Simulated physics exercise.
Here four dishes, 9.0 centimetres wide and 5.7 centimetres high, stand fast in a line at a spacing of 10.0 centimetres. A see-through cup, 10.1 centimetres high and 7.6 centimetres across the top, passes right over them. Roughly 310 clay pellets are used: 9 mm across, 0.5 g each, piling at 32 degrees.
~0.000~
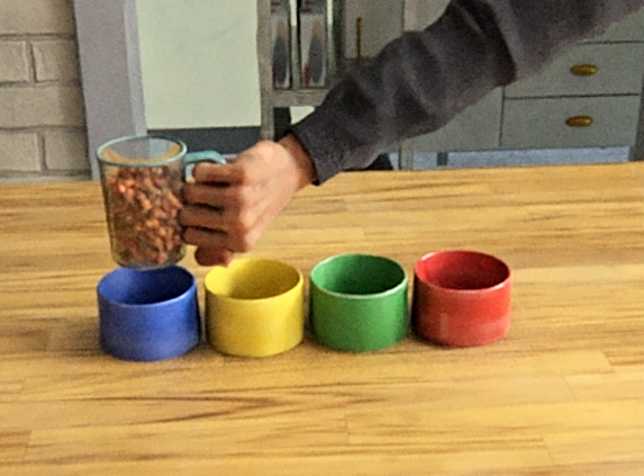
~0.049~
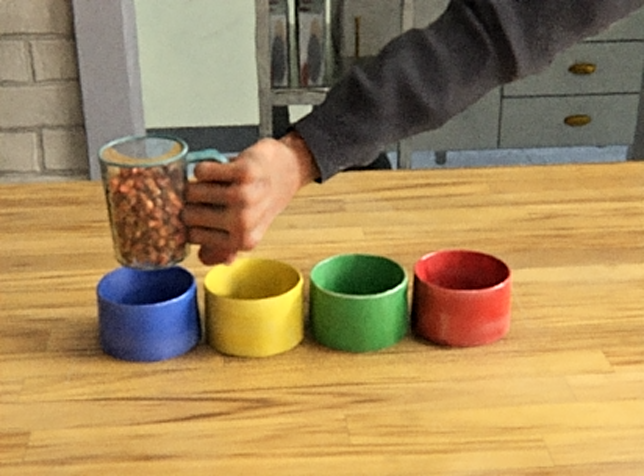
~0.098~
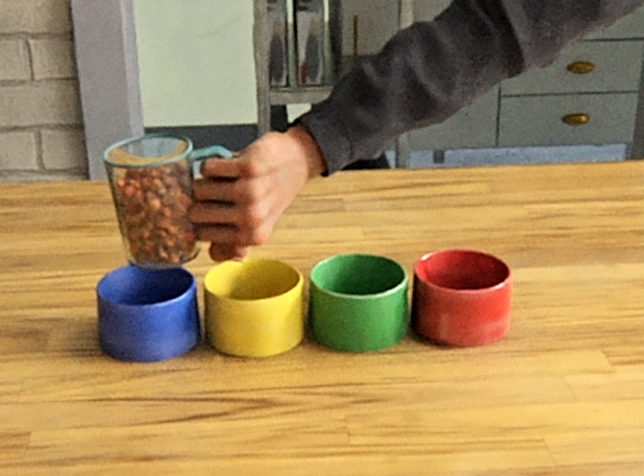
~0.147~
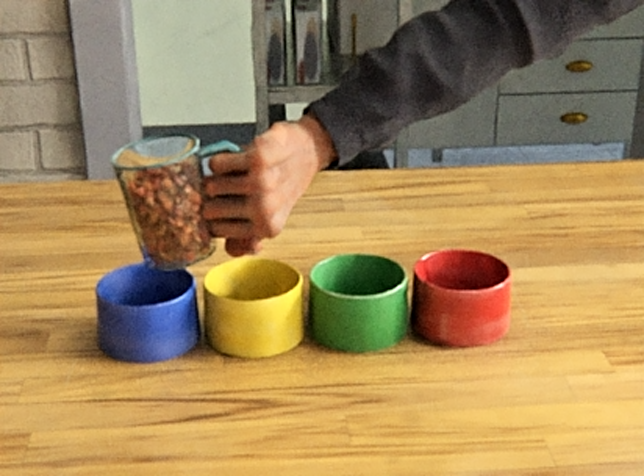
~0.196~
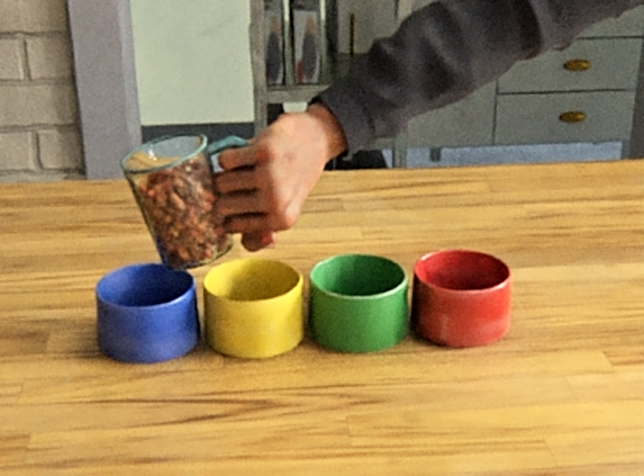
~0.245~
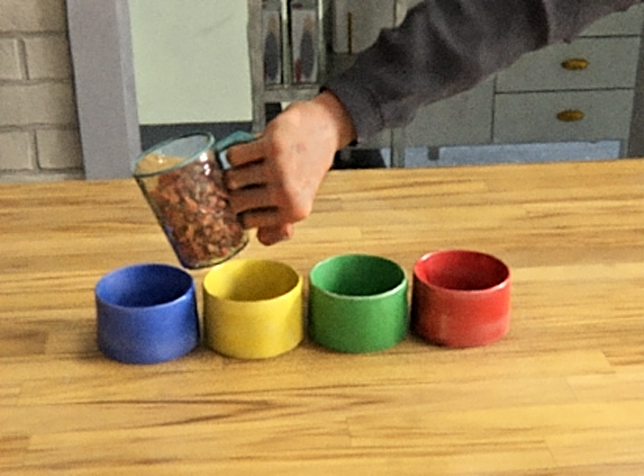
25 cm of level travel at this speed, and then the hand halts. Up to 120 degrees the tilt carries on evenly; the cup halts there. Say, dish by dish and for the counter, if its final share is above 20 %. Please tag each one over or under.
Red dish - under; blue dish - under; green dish - over; yellow dish - under; counter - under.
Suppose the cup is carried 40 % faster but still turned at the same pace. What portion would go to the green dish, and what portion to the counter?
Green 100, counter 0.
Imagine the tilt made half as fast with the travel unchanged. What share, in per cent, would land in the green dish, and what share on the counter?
The green dish would get 100 and the counter 0.
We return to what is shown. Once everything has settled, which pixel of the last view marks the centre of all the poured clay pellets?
Roughly pixel (353, 300).
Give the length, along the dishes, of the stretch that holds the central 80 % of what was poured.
That stretch comes to around 5 cm.
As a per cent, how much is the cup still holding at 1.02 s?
It works out to about 95 per cent of the load.
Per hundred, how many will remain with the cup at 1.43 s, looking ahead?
Estimate: Some 35 %.
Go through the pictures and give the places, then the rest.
In the first picture, cup at (146, 203), tilt 0 degrees, lip at (98, 152), moved 0.0 cm; middle of the pieces at (146, 215); blue dish at (147, 284); yellow dish at (253, 279); green dish at (359, 275); red dish at (462, 270).
In the second picture, cup at (148, 203), tilt 1 degrees, lip at (99, 153), moved 0.2 cm; middle of the pieces at (148, 215).
In the third picture, cup at (156, 203), tilt 4 degrees, lip at (104, 155), moved 1.0 cm; middle of the pieces at (157, 215).
In the fourth picture, cup at (168, 203), tilt 9 degrees, lip at (113, 159), moved 2.1 cm; middle of the pieces at (170, 215).
In the fifth picture, cup at (181, 203), tilt 14 degrees, lip at (122, 164), moved 3.3 cm; middle of the pieces at (184, 215).
In the sixth picture, cup at (194, 202), tilt 19 degrees, lip at (132, 169), moved 4.5 cm; middle of the pieces at (198, 214); blue dish at (145, 286); yellow dish at (252, 281); green dish at (358, 276); red dish at (462, 271). The cup turns about 105 degrees a second and travels 24 cm a second.
Then, at 0.71 s, tilt 67 degrees; cup holds 100 %.
After 1.02 s, tilt 99 degrees; cup holds 95 %, green 5 %.
Then, at 1.43 s, tilt 120 degrees; cup holds 35 %, green 65 %.
By 2.2 s all is still; red 0 %, blue 0 %, green 100 %, yellow 0 %, counter 0 %.
